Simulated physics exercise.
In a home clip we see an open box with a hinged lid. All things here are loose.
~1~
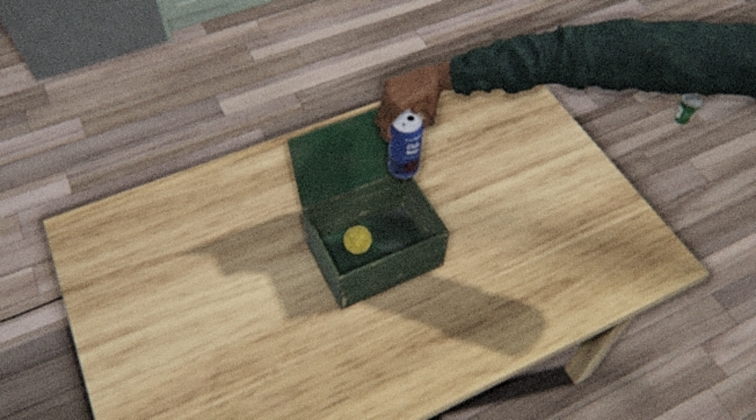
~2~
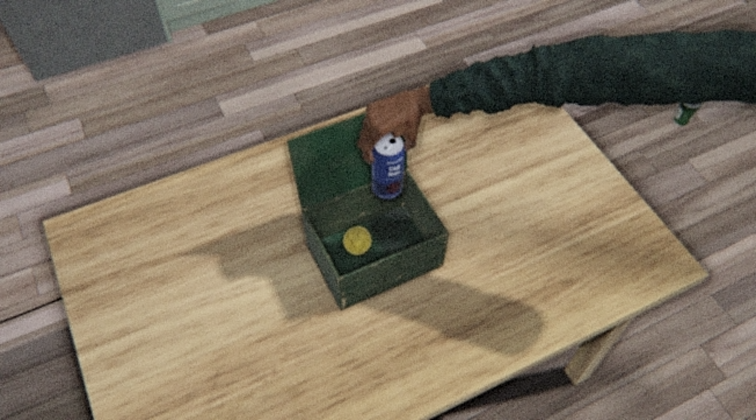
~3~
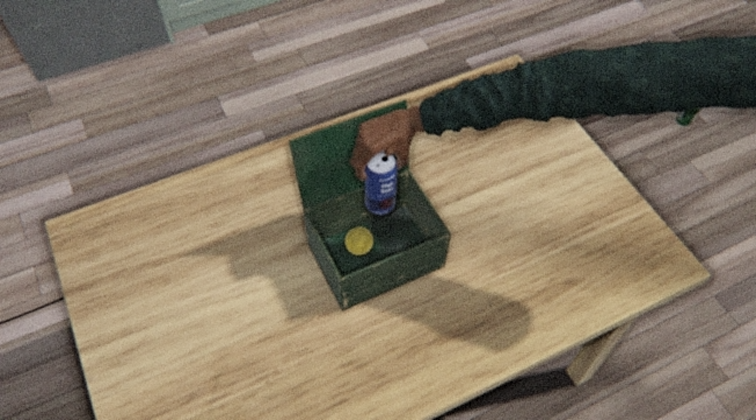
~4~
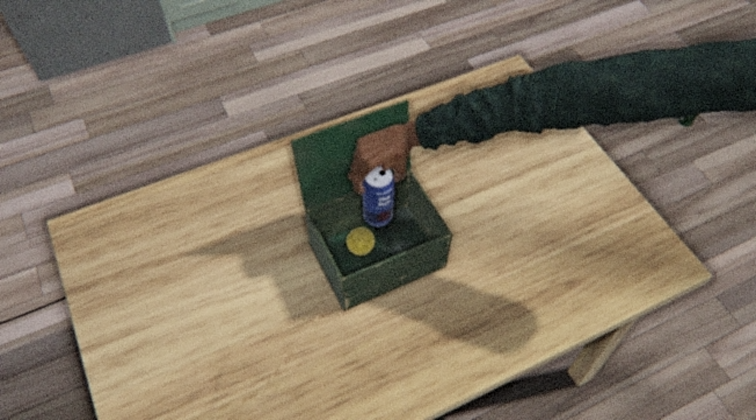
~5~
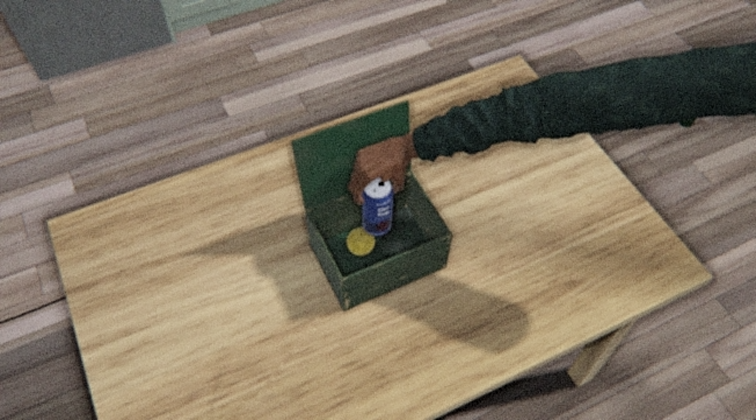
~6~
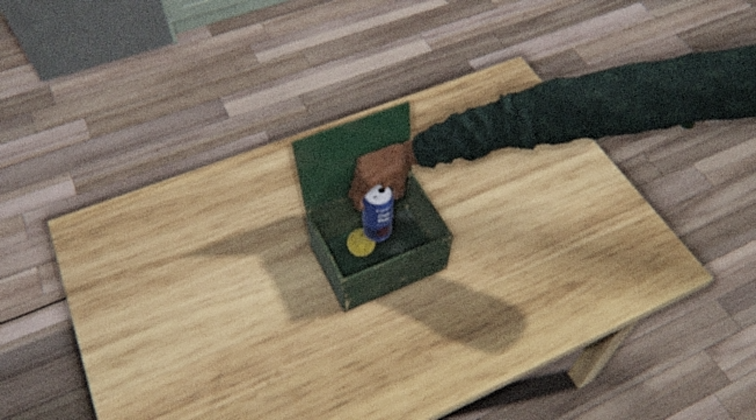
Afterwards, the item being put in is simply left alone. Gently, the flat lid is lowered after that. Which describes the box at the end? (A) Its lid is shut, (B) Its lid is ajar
A.
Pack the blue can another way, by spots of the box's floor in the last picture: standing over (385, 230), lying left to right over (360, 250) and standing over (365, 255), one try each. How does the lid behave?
In order: Lid stays open, lid shuts, lid shuts.
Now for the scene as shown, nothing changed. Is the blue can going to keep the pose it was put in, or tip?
The blue can ends up leaning.
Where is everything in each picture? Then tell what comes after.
The first picture shows still above its spot; blue can (405, 146); yellow apple (358, 240).
The second picture shows still above its spot; blue can (388, 168); yellow apple (357, 241).
The third picture shows still above its spot; blue can (380, 184); yellow apple (359, 241).
The fourth picture shows still above its spot; blue can (378, 197); yellow apple (361, 241).
The fifth picture shows still above its spot; blue can (377, 207); yellow apple (361, 241).
The sixth picture shows in place under the hand; blue can (378, 214); yellow apple (361, 242).
Then, 0.40 s past the last view, blue can on its side near (385, 235); yellow apple displaced about its own width.
Then, 1.60 s past the last view, lid 60° above the rim; blue can on its side near (379, 240); yellow apple displaced about its own width.
Then, 2.30 s past the last view, lid 11° above the rim; blue can on its side near (379, 240); yellow apple displaced about its own width.
Finally, lid shut; down or leaning hard in the box, blue can; moved from the start, yellow apple. Final places as the last picture's camera would see them, blue can near (379, 240).
